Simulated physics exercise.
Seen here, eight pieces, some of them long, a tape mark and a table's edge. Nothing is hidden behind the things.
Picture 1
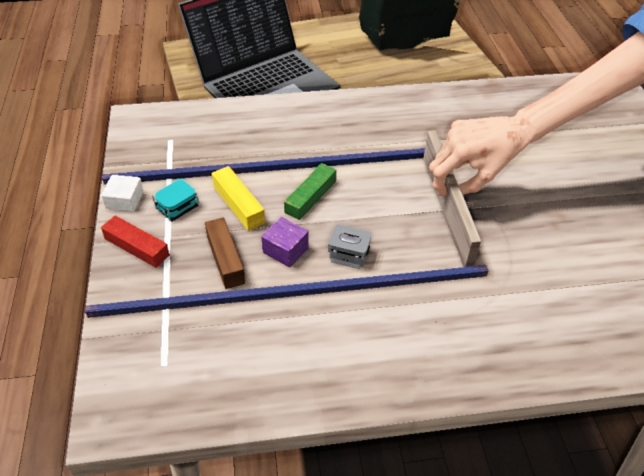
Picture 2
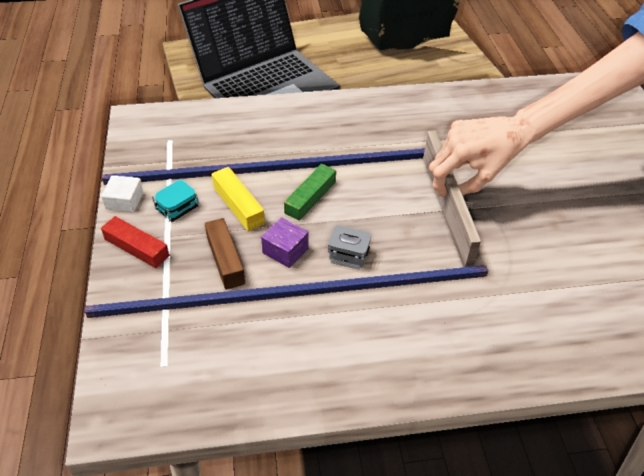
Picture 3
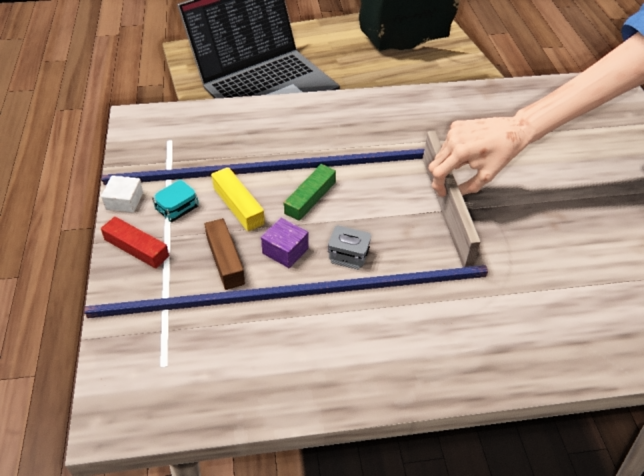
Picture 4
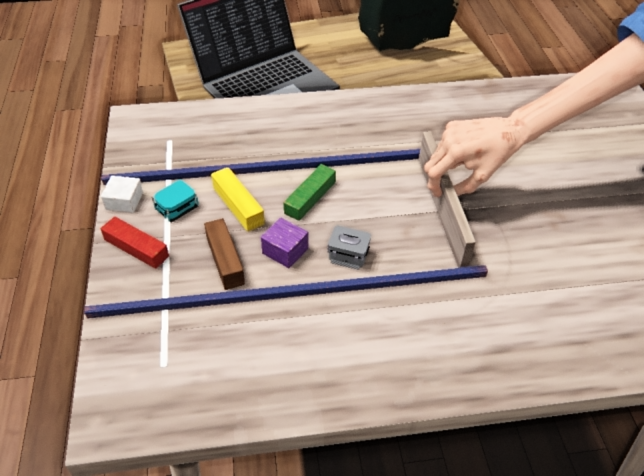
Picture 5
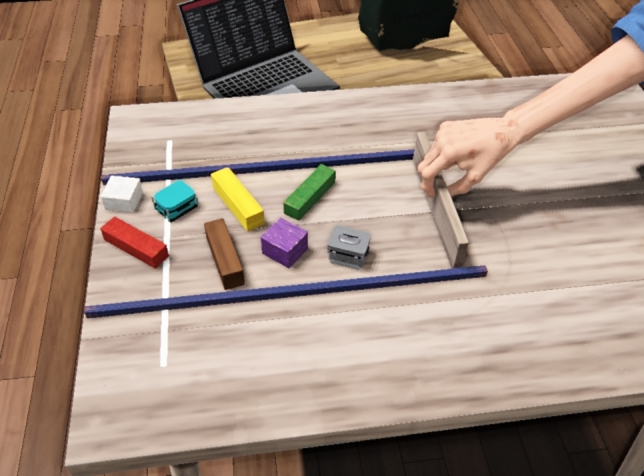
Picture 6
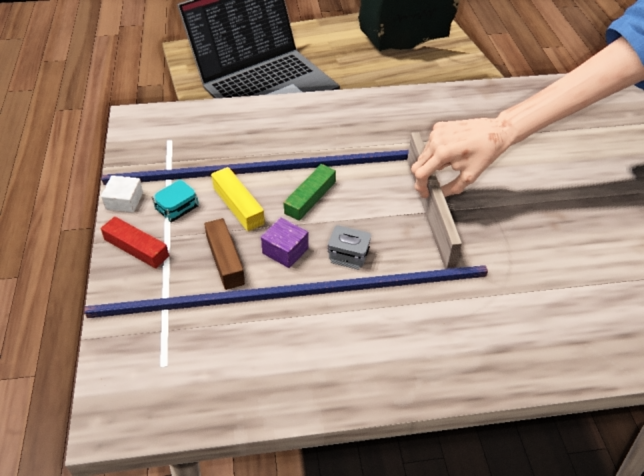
A hand held a wooden board upright between two blue rails, then slid it slightly left toward the colored blocks and small cases, which stayed still around the white tape line.
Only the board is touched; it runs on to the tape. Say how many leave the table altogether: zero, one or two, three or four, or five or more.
As it turns out, the number that fall off is one or two.
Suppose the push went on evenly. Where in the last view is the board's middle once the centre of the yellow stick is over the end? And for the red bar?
Its middle is around (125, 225) and around (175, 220).
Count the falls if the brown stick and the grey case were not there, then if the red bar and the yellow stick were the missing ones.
It would be 1 and 0.
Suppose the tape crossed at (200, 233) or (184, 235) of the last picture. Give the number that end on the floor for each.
Down on the floor: 0 and 0.
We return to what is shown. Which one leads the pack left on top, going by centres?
The turquoise case.
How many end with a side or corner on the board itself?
3 of them.
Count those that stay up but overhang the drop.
That would be 1.
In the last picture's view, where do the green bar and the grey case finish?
Near (157, 208) and (144, 278).
A little later, none off yet; white block at rest near (123, 194); red bar at rest near (135, 242); turquoise case at rest near (176, 201).
When it is over, the number that fall off is one or two; down, red bar and white block.
